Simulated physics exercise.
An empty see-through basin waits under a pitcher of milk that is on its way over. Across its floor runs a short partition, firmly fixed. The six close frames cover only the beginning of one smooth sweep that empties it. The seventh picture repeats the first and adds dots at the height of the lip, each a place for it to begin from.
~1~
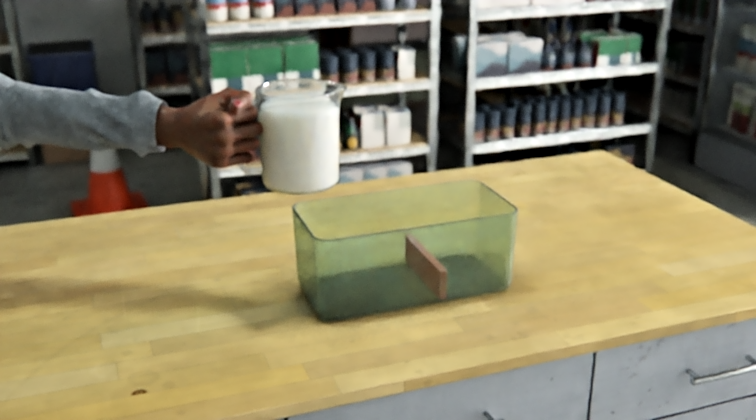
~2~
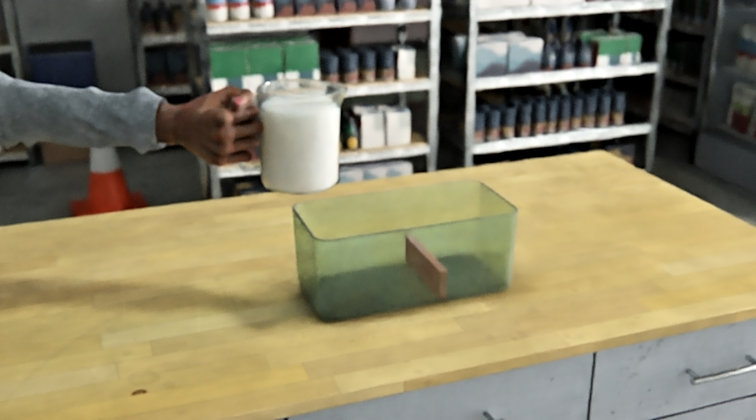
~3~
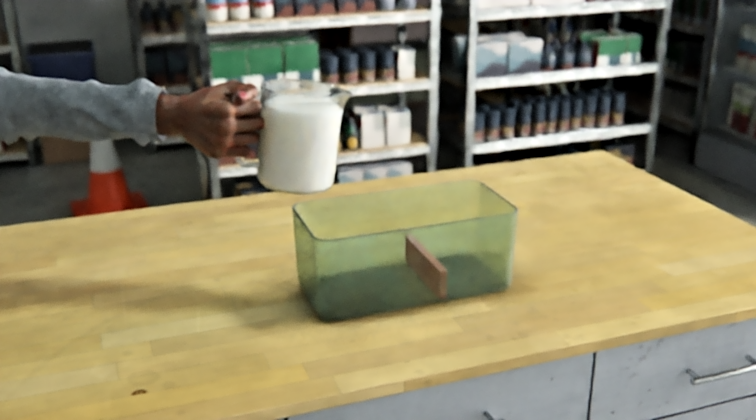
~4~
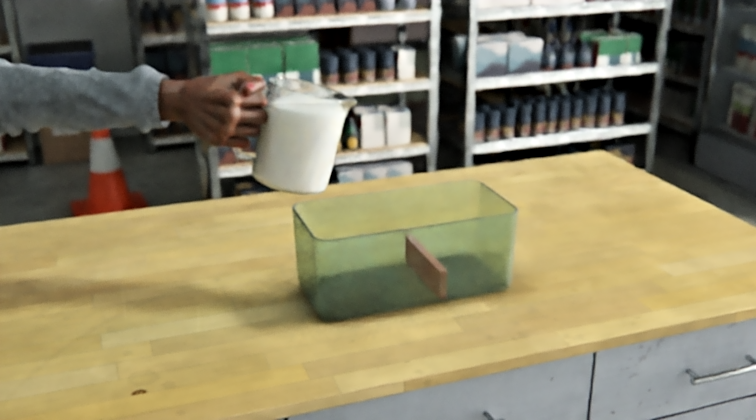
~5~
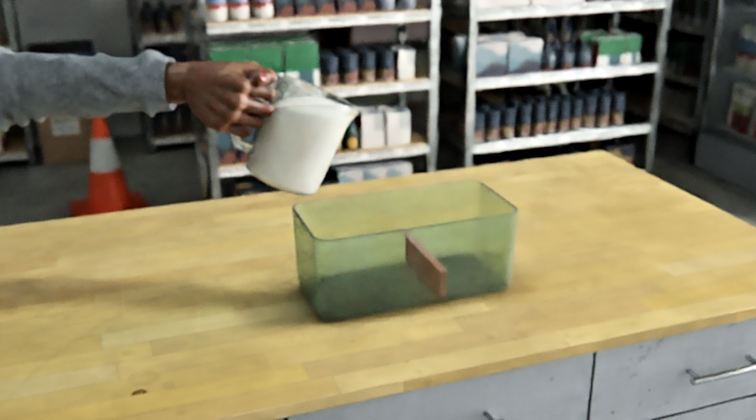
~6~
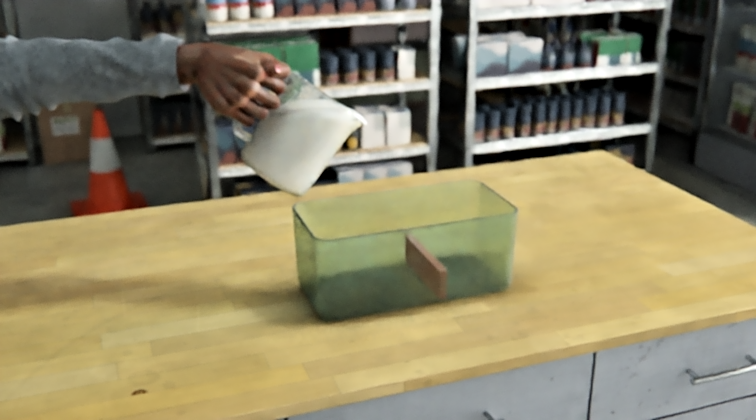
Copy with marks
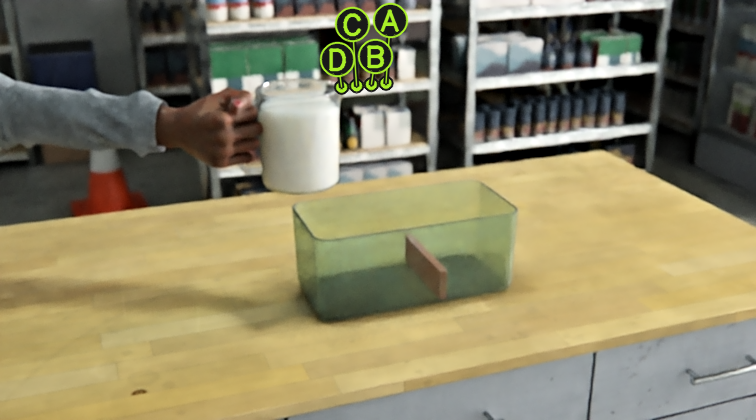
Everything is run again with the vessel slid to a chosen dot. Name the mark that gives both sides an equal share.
I would pick place B.
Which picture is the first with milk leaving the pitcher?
Picture 6.
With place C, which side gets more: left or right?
The left side.
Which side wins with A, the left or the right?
The right one.
In lime, A at (386, 83); B at (371, 84); C at (356, 85); D at (341, 87).
With A, about 17 % ends left of the wall and 82 % right of it.
With B, about 47 % ends left of the wall and 52 % right of it.
With C, about 84 % ends left of the wall and 14 % right of it.
With D, about 91 % ends left of the wall and 5 % right of it; 4 % is lost outside.
